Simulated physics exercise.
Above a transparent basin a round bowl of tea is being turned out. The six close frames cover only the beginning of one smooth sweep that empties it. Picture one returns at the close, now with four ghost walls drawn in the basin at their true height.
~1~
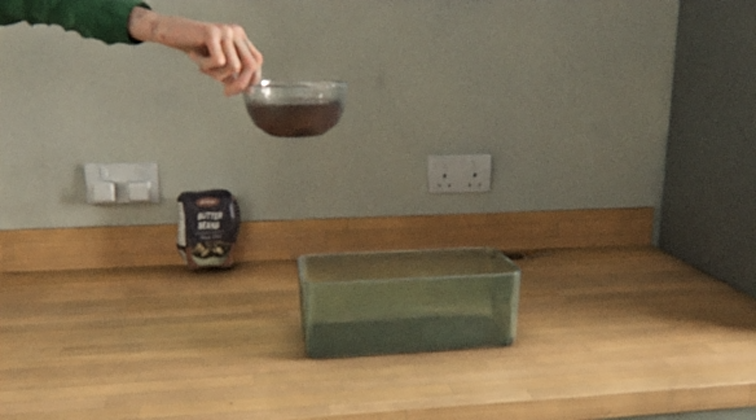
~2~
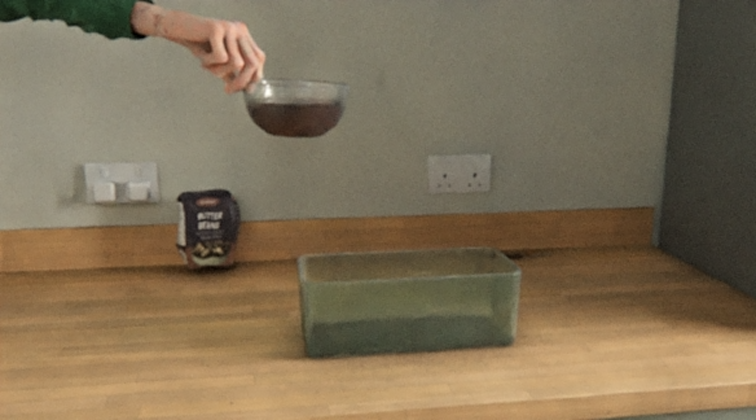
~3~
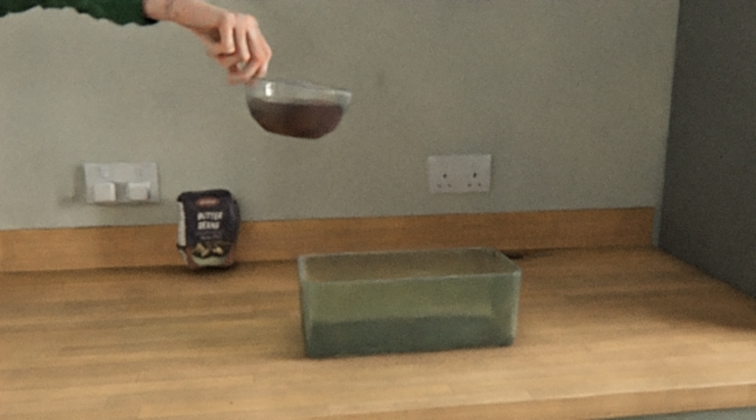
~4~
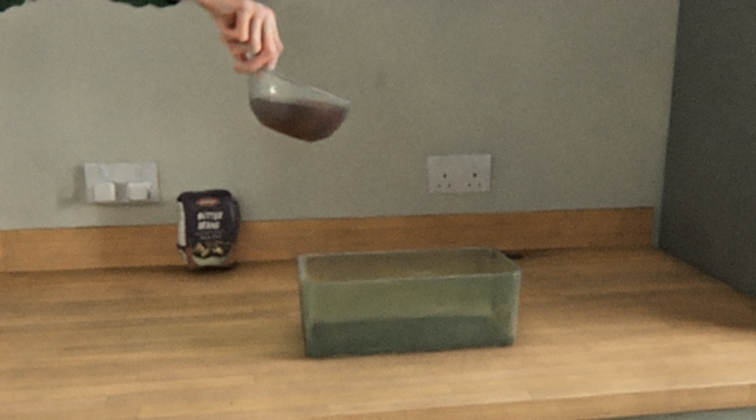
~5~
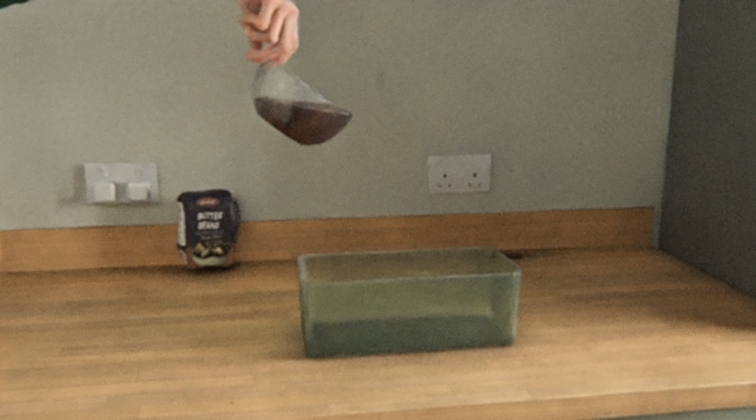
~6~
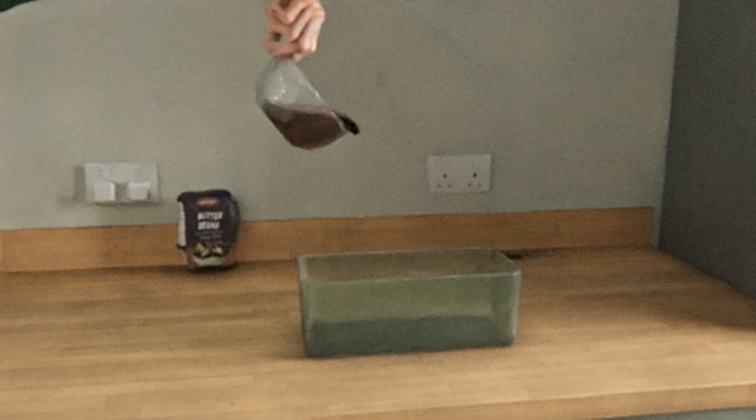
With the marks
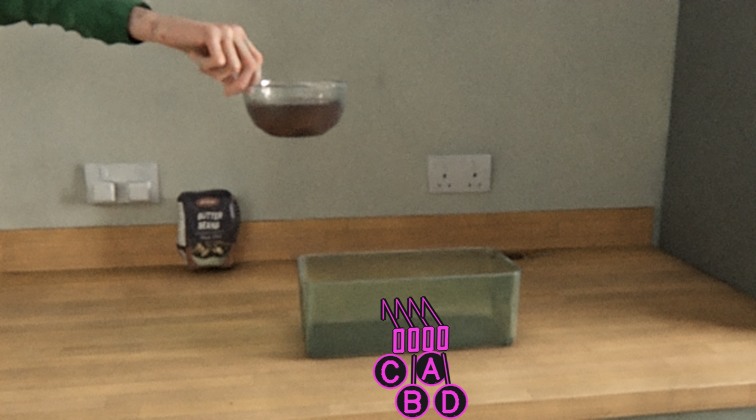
The clip opens with a hand in a green sleeve holding a clear round bowl of dark tea above a transparent rectangular basin on a wooden worktop. The hand lifts and moves right, tilting the bowl steadily further to the right, until dark liquid just edges over its lowered lip.
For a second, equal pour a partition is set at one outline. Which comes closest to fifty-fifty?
The answer is position C.
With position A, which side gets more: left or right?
The left side.
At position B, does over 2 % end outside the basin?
Yes.
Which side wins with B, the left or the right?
The left one.
On the marked copy, A at (428, 355); B at (414, 355); C at (399, 356); D at (443, 354).
Choosing A, about 75 % ends left of the wall and 14 % right of it; 11 % is lost outside.
Choosing B, about 70 % ends left of the wall and 19 % right of it; 11 % is lost outside.
Choosing C, about 49 % ends left of the wall and 46 % right of it; 4 % is lost outside.
Choosing D, about 72 % ends left of the wall and 19 % right of it; 10 % is lost outside.
